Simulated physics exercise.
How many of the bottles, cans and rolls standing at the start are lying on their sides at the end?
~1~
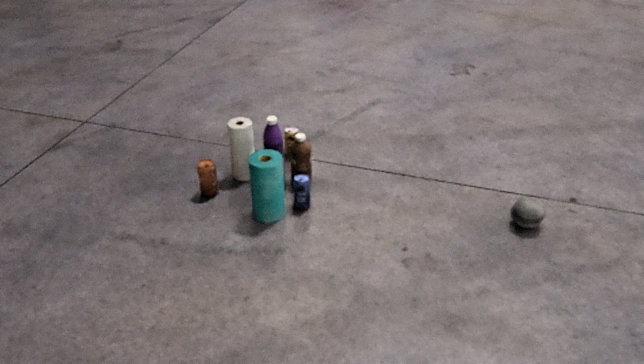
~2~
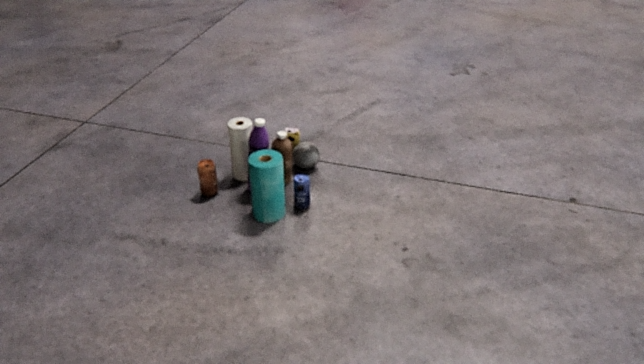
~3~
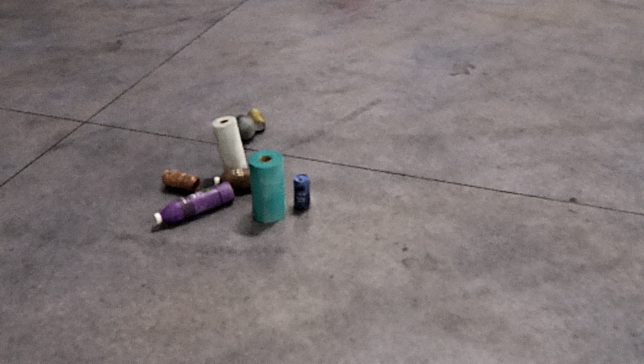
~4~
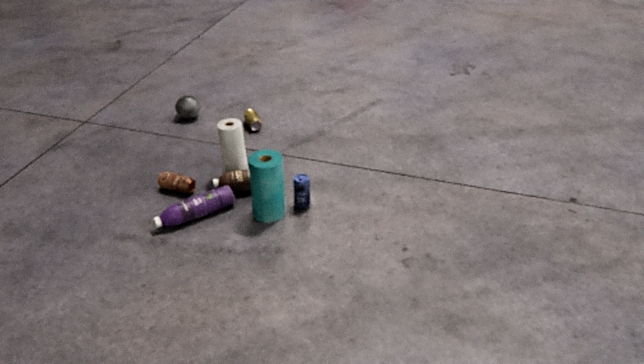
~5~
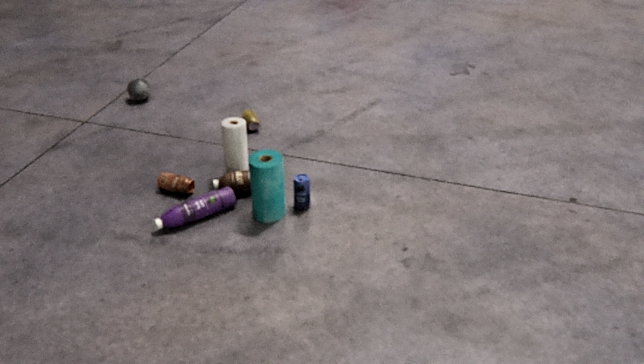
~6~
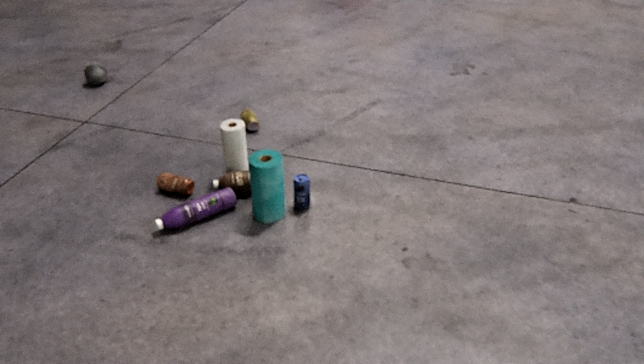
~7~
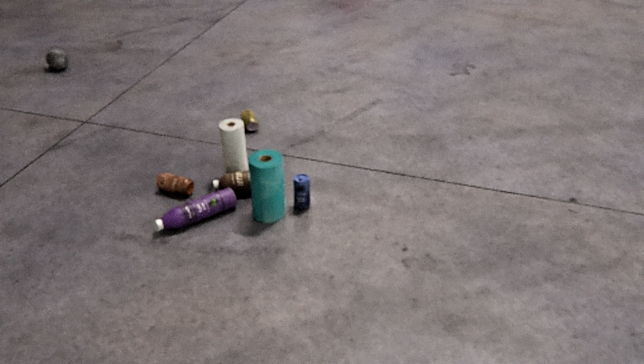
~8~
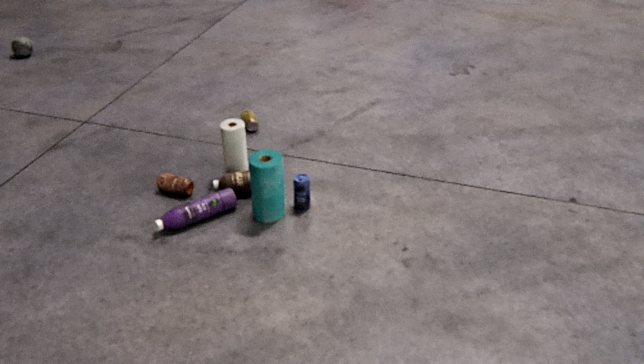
Four of them end up lying on their sides, namely the purple bottle, the brown bottle, the orange can and the yellow can.
